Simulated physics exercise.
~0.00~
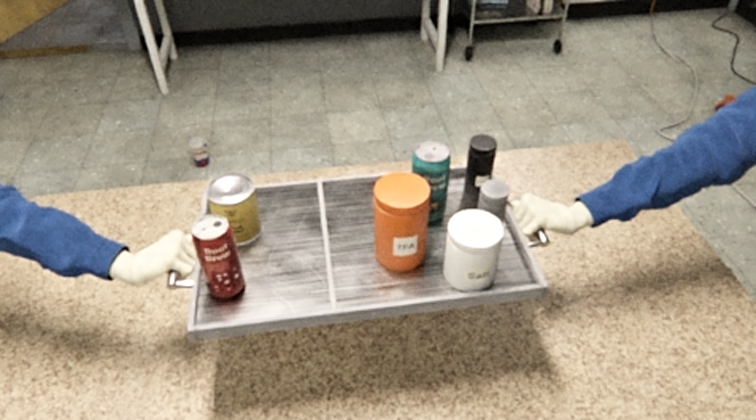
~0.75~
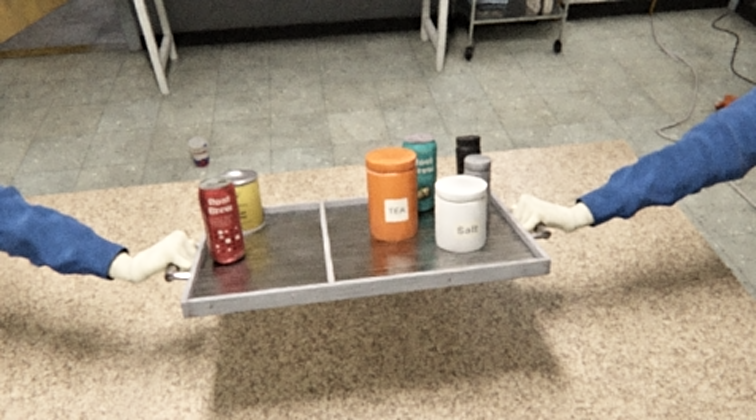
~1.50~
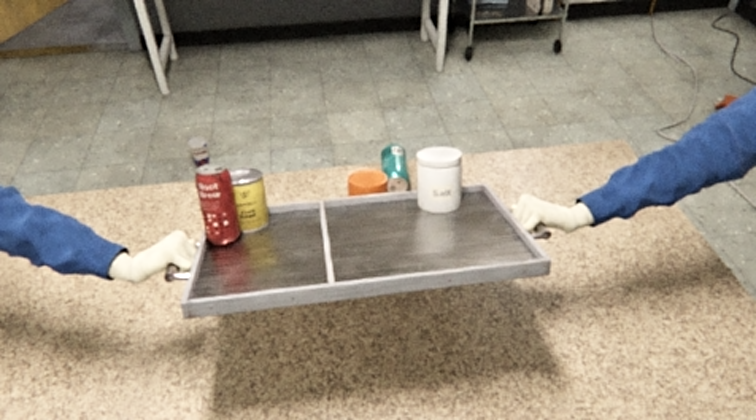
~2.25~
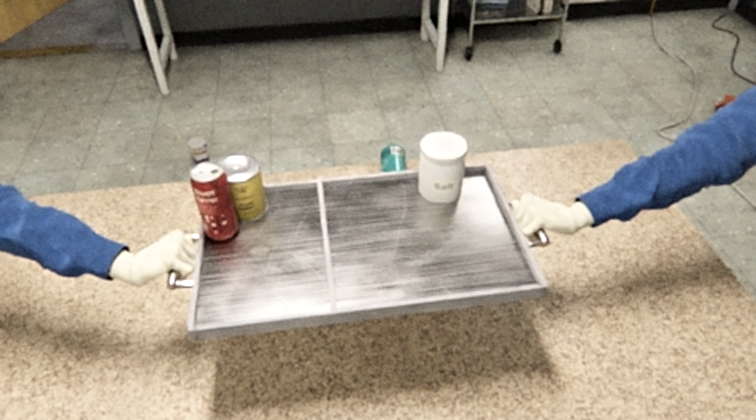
Gloved hands tipping a grey tray away, sending the orange jar, turquoise can and two shakers off its far edge, then levelling it.
